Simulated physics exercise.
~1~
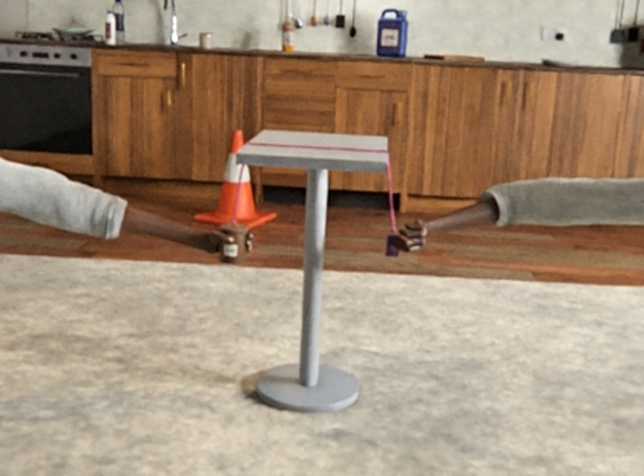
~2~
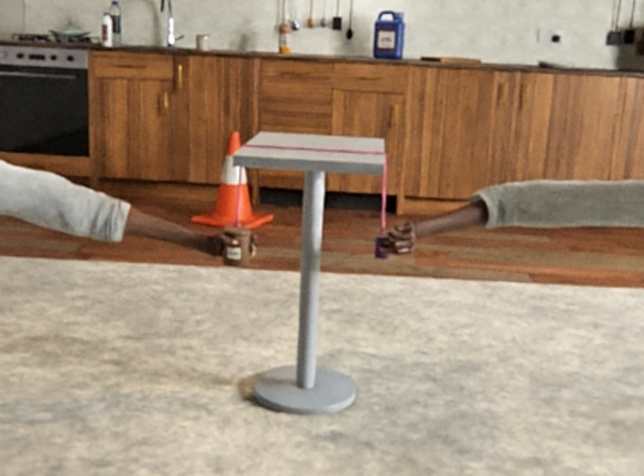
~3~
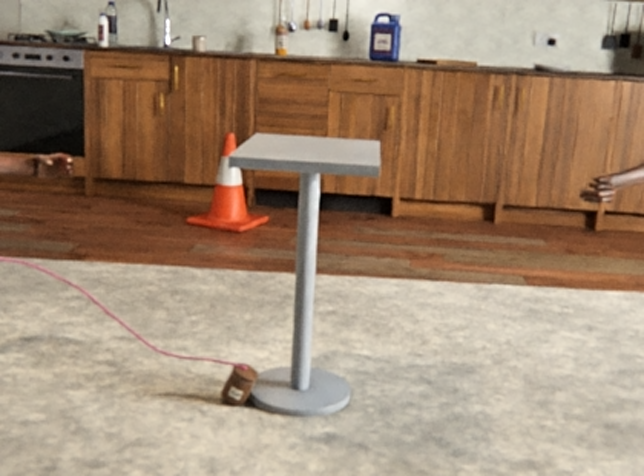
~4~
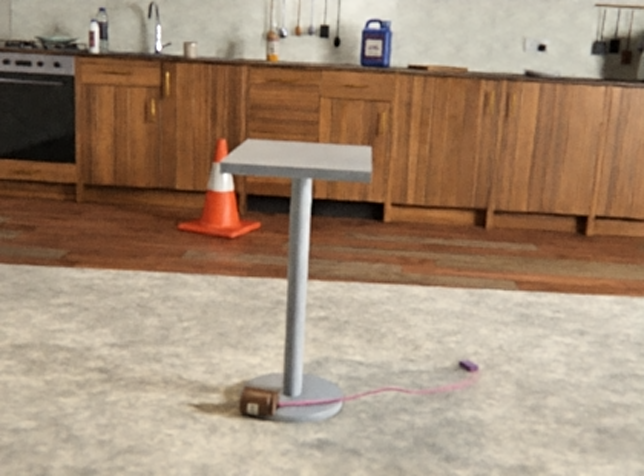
In a kitchen, two hands held a small brown jar and a little purple box at opposite ends of a pink cord draped over a grey stand, then let go, and the jar dropped left, with both ending up on the floor.
